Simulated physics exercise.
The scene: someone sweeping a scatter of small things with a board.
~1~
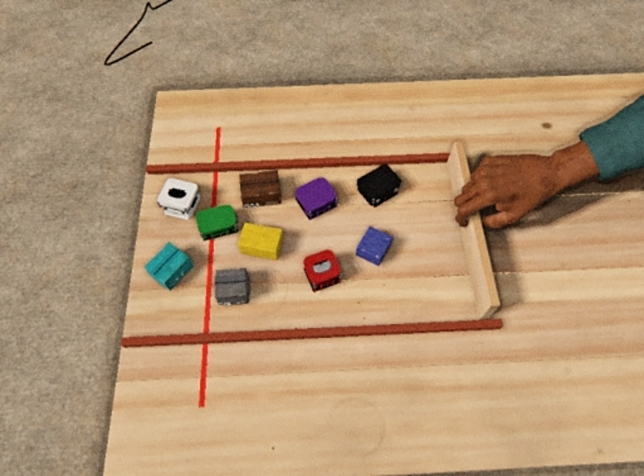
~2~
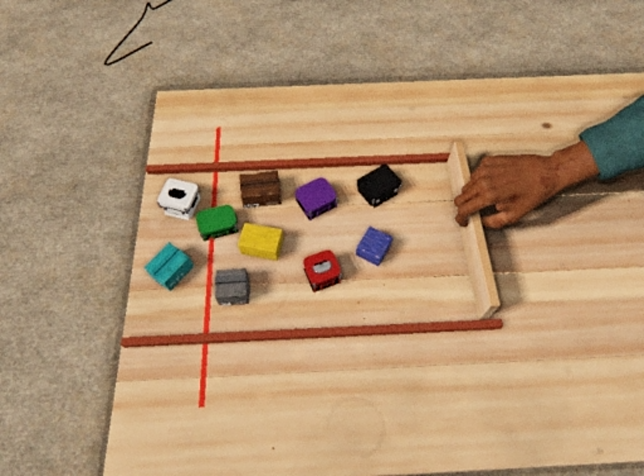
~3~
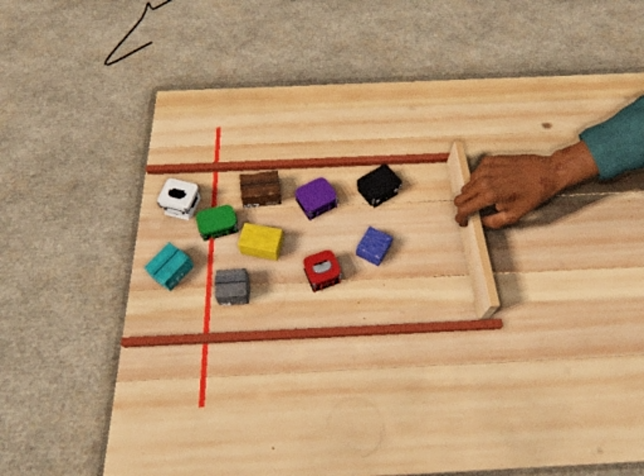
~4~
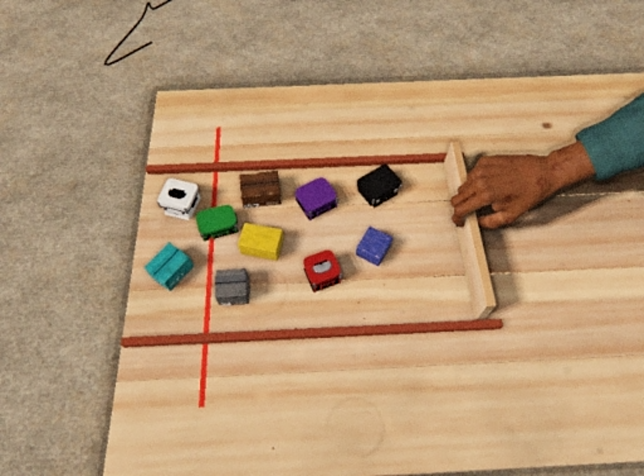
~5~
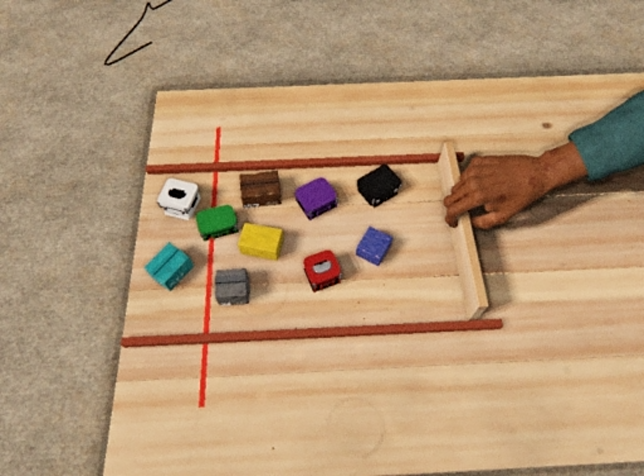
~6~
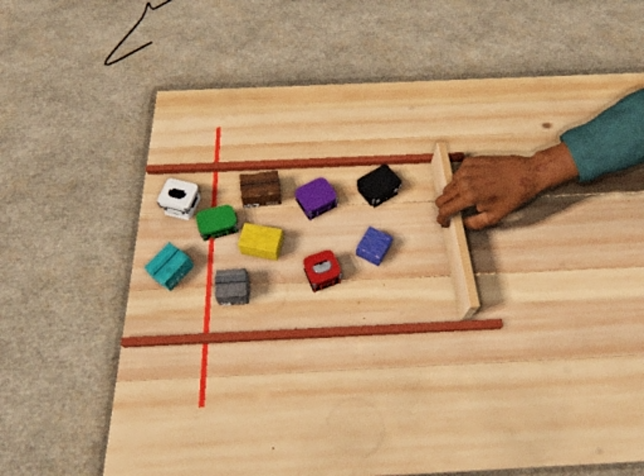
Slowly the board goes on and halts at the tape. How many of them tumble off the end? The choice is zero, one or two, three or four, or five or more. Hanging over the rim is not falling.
As it turns out, the number that fall off is one or two.
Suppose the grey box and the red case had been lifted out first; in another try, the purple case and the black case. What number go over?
First 2, then 0.
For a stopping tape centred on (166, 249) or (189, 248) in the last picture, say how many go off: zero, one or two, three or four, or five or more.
One after another: 5 or more; three to four.
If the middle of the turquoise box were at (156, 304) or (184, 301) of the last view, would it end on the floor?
The turquoise box remains up; remains up.
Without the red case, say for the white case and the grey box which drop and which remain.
The white case is lost, the grey box remains up.
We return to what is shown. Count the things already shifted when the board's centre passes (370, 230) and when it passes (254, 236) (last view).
3 and 10.
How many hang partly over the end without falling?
Overhanging: 2.
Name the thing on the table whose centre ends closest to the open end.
That is the turquoise box.
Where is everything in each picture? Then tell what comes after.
The first frame shows turquoise box (170, 267); white case (180, 199); green case (217, 223); board (470, 226); tape (211, 247).
The second frame shows white case (180, 200); board (470, 226).
The third frame shows green case (218, 223); red case (322, 271).
The fourth frame shows turquoise box (170, 267); blue block (374, 246).
The fifth frame shows white case (180, 200); grey box (233, 287).
The sixth frame shows turquoise box (170, 267); white case (180, 200); green case (218, 223); board (452, 227); tape (211, 247).
A little later, none off yet; turquoise box at rest near (170, 267); white case at rest near (180, 200); green case at rest near (218, 223).
When it is over, the number that fall off is one or two; down, green case and white case.
